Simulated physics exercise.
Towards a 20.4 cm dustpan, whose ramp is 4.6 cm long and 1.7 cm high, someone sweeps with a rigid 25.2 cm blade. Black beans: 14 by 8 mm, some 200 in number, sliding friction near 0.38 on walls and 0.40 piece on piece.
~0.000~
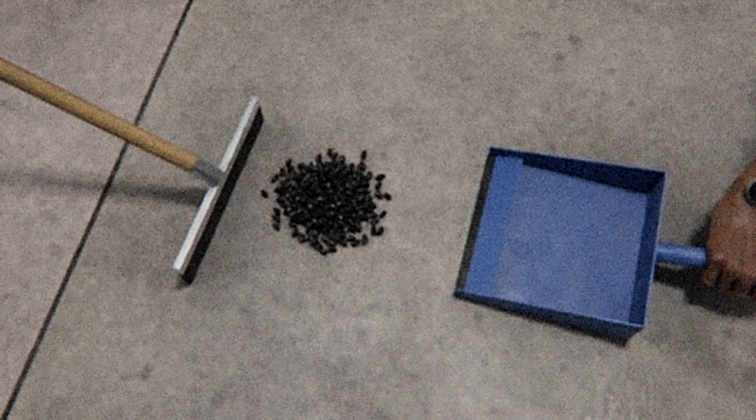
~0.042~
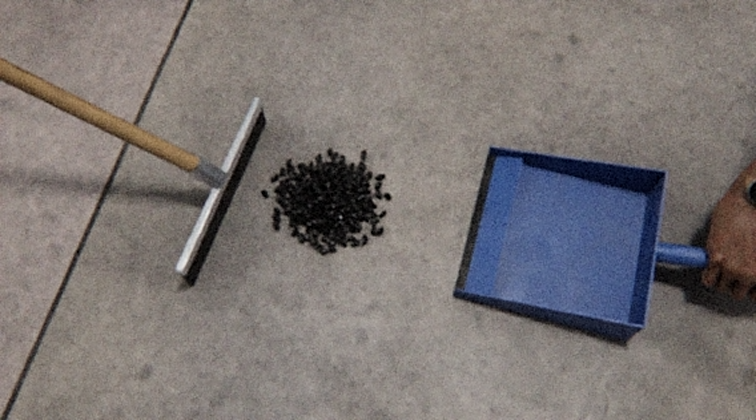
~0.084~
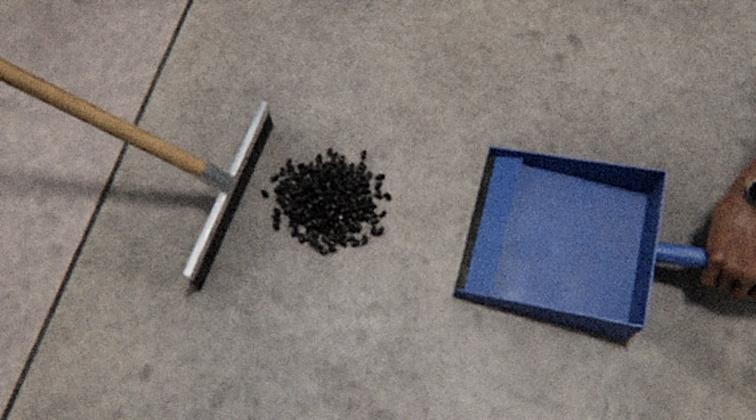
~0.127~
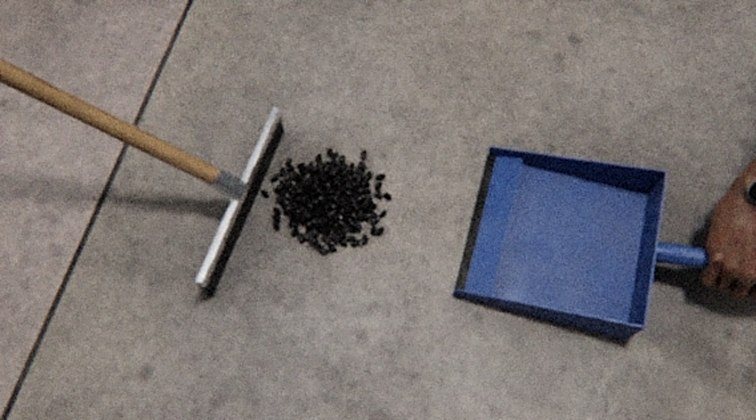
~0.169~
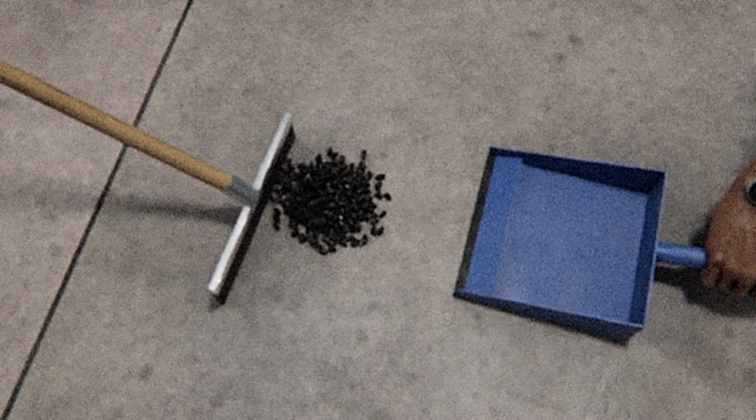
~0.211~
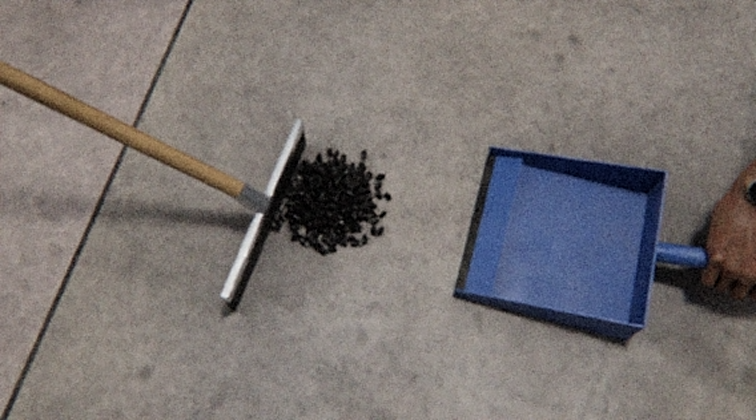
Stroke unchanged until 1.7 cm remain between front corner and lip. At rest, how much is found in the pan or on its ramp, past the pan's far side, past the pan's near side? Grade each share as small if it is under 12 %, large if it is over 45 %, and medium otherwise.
Pan: Medium; far side: Small; near side: Medium.
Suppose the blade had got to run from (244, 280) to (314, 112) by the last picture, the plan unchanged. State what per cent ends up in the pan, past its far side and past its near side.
The pan gets 50, the far side 5 and the near side 10.
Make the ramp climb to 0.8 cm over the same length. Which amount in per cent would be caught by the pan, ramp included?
30 %.
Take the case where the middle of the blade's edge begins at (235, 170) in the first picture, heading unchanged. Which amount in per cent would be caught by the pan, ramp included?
35 per cent, roughly.
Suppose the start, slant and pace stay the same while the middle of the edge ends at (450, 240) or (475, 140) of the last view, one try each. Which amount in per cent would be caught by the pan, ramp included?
Around 45 per cent, and around 20 per cent.
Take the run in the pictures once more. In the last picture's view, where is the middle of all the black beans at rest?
I'd say roughly (463, 253).
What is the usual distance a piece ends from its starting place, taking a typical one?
Some 20 cm.
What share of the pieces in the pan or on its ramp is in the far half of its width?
I'd put it near 10 per cent.
After 0.48 s, middle of the blade 14 cm from the lip; 0 % over the lip, far side 0 %, near side 10 %.
After 0.66 s, middle of the blade 7 cm from the lip; 0 % over the lip, far side 0 %, near side 20 %.
After 0.96 s, middle of the blade 2 cm from the lip; 25 % over the lip, far side 0 %, near side 25 %.
By 2.2 s all is still; pan 25 %, far side 5 %, near side 25 %, in front of the lip or behind the blade 45 %.
